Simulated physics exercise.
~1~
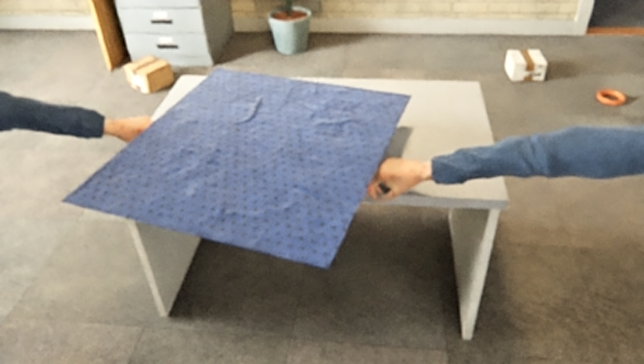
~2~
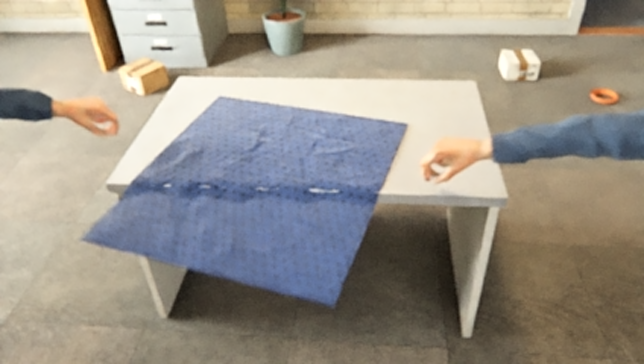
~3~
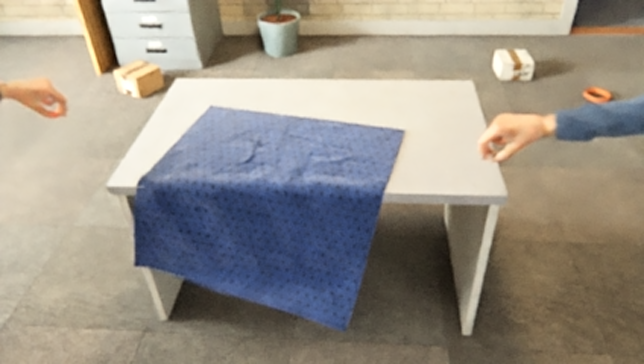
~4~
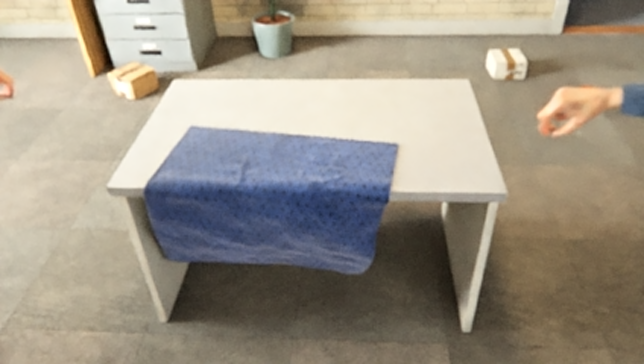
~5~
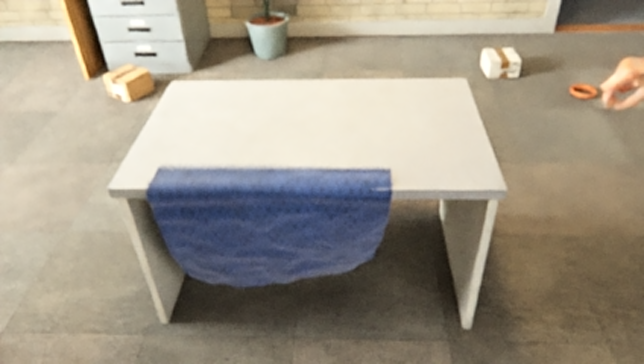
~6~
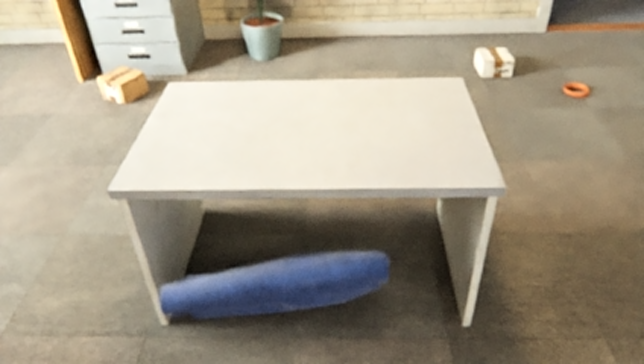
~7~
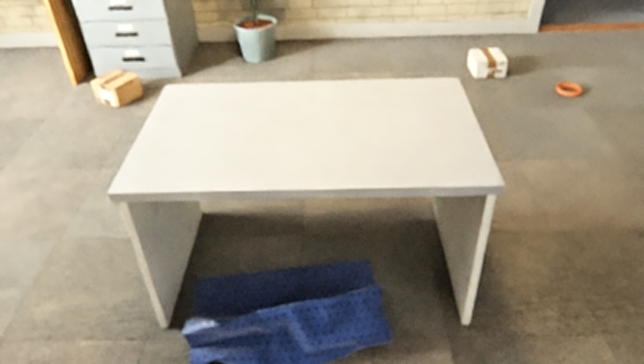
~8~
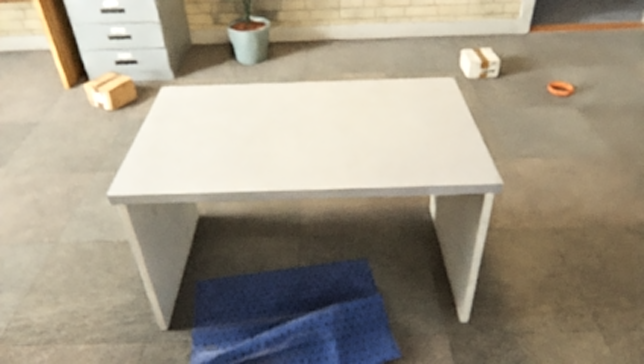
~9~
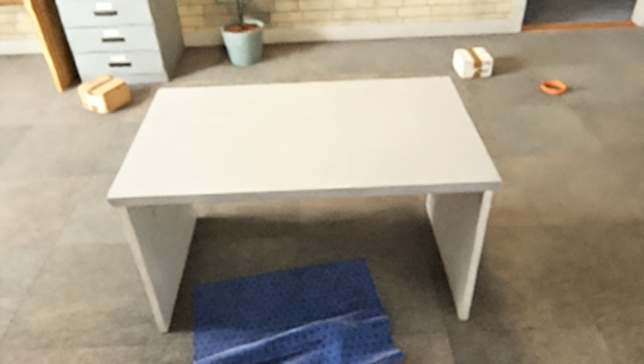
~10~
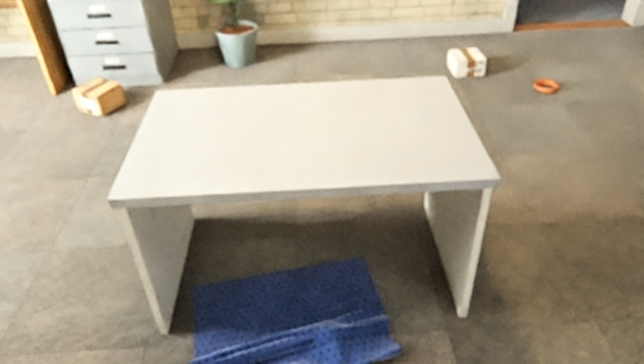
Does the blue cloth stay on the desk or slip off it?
It slips off. The cloth slides over the front edge and ends up on the floor, leaving the desktop bare.
